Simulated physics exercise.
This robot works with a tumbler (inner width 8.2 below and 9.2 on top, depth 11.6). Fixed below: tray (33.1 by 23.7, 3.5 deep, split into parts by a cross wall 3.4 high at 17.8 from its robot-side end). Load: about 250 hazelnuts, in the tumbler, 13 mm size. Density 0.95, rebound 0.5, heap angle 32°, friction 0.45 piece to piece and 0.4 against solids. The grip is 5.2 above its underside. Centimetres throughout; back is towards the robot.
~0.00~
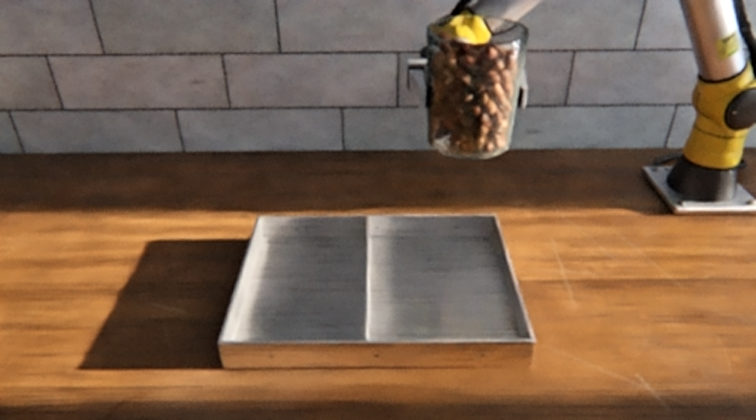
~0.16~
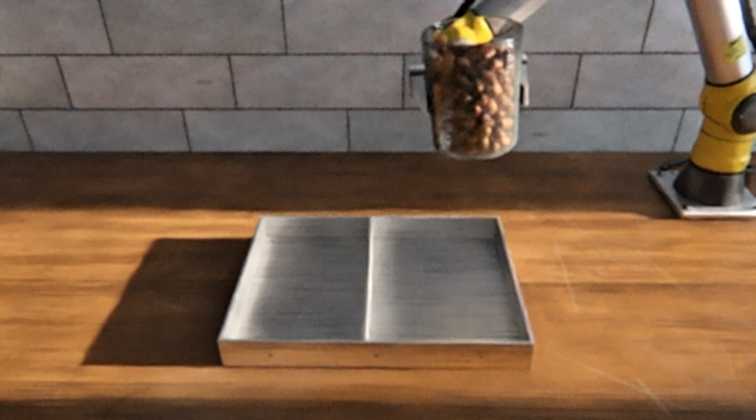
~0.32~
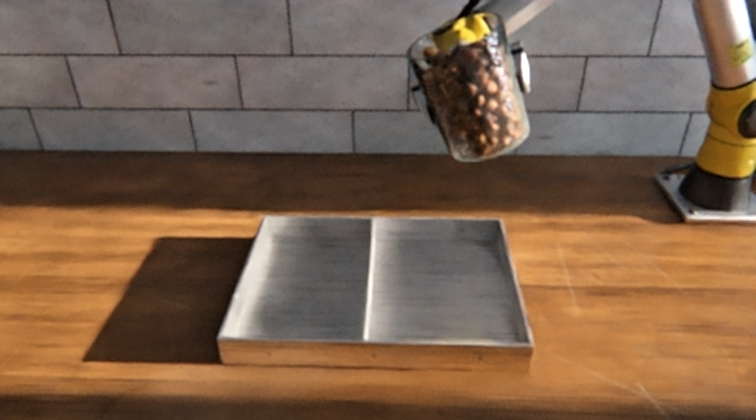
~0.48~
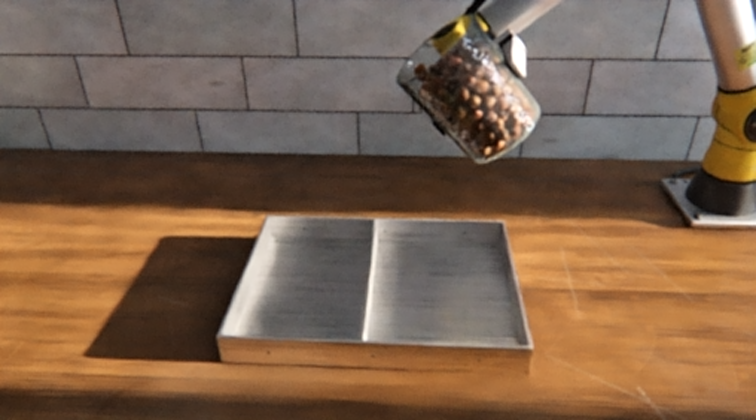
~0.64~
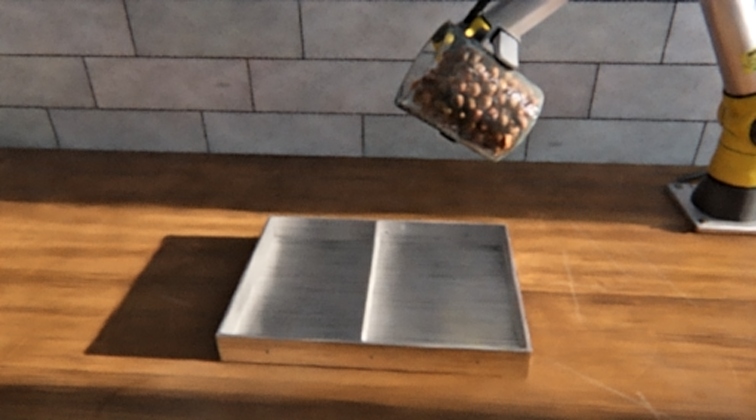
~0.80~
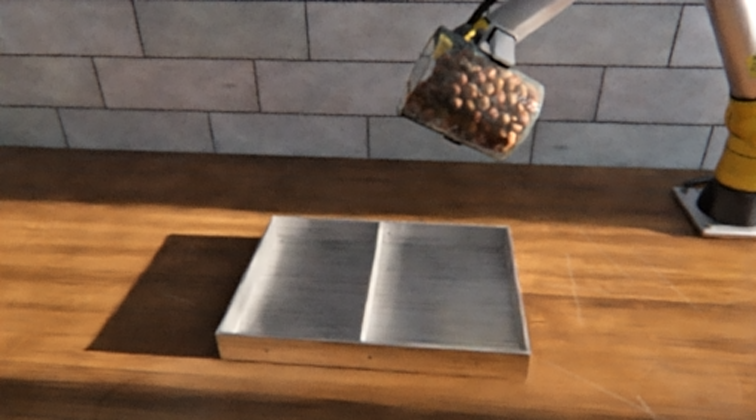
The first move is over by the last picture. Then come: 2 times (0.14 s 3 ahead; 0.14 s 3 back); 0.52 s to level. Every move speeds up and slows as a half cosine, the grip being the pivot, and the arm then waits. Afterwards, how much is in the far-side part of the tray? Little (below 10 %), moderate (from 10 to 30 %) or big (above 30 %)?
In the far-side part of the tray the share is little, below 10 %.
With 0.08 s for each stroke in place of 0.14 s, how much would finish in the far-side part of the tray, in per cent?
In that case some 20 per cent.
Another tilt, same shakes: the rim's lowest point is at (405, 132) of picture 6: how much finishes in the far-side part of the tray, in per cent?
Some 35 per cent.
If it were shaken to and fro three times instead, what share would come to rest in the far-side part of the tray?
In that case some 10 per cent.
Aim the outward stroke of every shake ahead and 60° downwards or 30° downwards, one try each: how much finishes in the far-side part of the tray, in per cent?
Some 0 and 0 per cent.
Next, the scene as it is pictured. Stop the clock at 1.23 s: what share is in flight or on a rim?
Roughly 1 per cent.
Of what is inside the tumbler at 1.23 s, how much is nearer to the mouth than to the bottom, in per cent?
About 45 per cent.
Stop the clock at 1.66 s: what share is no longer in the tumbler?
Near 10 per cent so far.
After 1.23 s, tilted 63° forward, highest piece 30 above the table; 244 in the tumbler, 3 in the far-side part, 2 in the robot-side part, 2 in flight or on a rim.
After 1.66 s, tilted 23° forward, highest piece 32 above the table; 230 in the tumbler, 17 in the far-side part, 4 in the robot-side part.
After 2.08 s, level, highest piece 32 above the table; 230 in the tumbler, 17 in the far-side part, 4 in the robot-side part.
After 3.13 s, level, highest piece 32 above the table; 230 in the tumbler, 17 in the far-side part, 4 in the robot-side part.
At rest, 230 in the tumbler, 17 in the far-side part, 4 in the robot-side part. That is 7 % in the far-side part of the tray.
